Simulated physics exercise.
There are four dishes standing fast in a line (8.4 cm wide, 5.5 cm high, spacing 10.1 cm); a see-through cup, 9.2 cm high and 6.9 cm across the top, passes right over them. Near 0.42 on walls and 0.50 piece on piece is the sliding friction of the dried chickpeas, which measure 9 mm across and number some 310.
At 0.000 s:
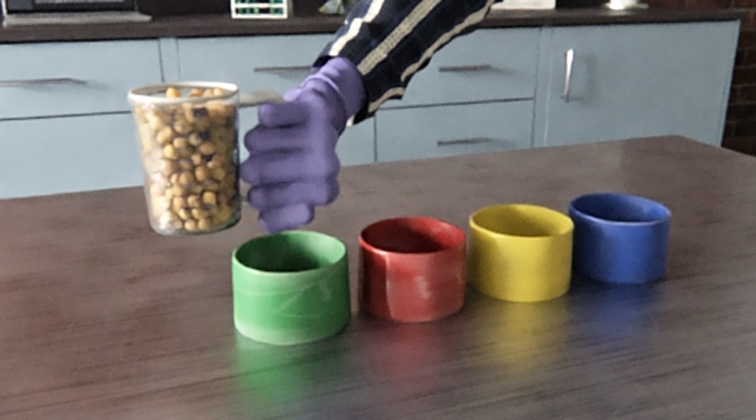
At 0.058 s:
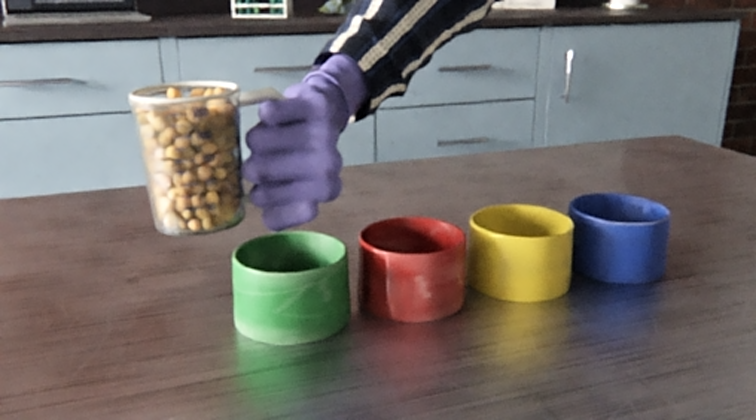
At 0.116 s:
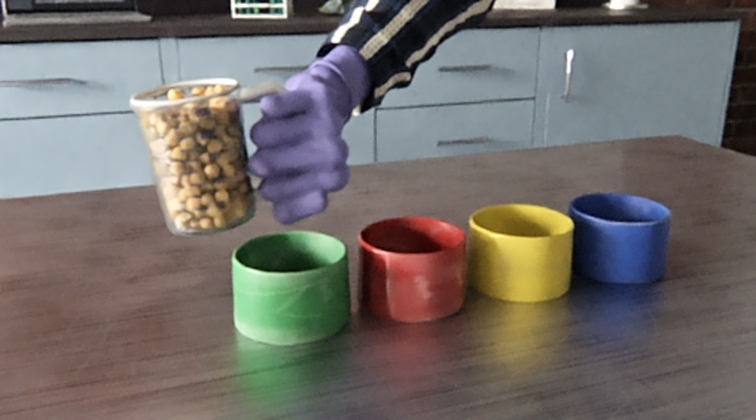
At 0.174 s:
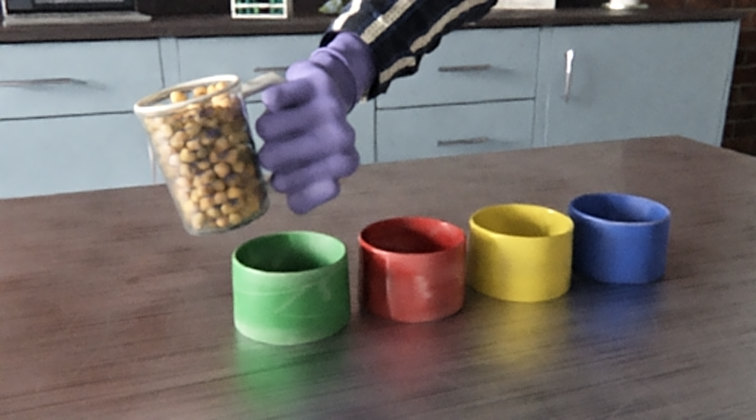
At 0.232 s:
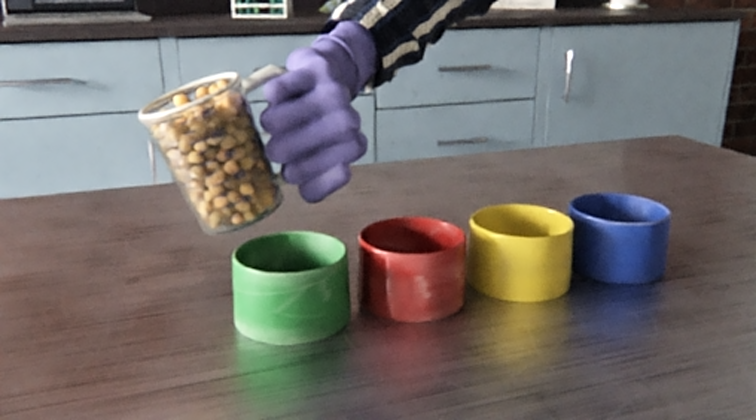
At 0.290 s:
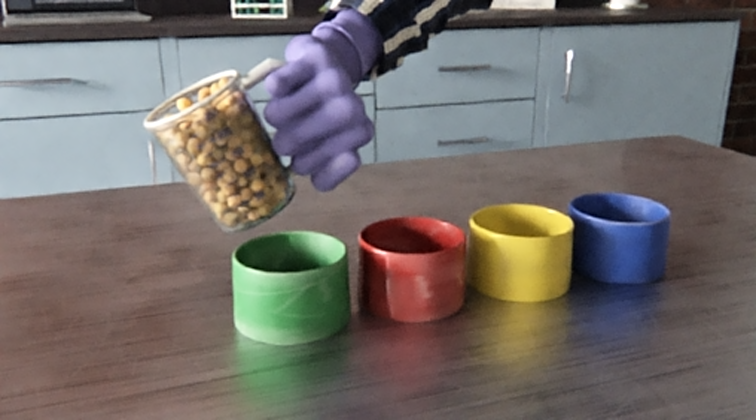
Purple-gloved hand tilting a clear cup of small, round tan pieces while shifting slightly right above four coloured dishes on a table.
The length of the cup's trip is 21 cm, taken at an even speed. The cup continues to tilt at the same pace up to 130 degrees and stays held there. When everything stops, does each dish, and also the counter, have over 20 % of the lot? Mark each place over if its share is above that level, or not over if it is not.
Red dish: Not over, blue dish: Not over, green dish: Over, yellow dish: Not over, counter: Not over.
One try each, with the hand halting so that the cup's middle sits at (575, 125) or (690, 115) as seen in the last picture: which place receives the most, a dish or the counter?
Green; green.
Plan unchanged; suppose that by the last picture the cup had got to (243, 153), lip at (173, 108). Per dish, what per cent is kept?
Kept per dish: Red = 90, blue = 0, green = 0, yellow = 0.
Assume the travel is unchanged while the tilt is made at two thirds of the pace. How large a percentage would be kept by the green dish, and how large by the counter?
Then: Green 40, counter 20.
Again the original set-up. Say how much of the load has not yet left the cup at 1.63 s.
Load share: Near 0 percent.
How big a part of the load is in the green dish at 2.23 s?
Share at that time: Approx. 90 per cent.
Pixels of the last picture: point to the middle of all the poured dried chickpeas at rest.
(296, 284).
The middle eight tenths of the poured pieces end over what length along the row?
Length: Approx. 6 cm.
After 1.10 s, tilt 117 degrees; cup holds 70 %, green 25 %.
After 1.63 s, tilt 130 degrees; cup holds 0 %, green 90 %.
Then, at 2.23 s, tilt 130 degrees; cup holds 0 %, green 90 %.
In the end, at 2.5 s, red 0 %, blue 0 %, green 90 %, yellow 0 %, counter 10 %.
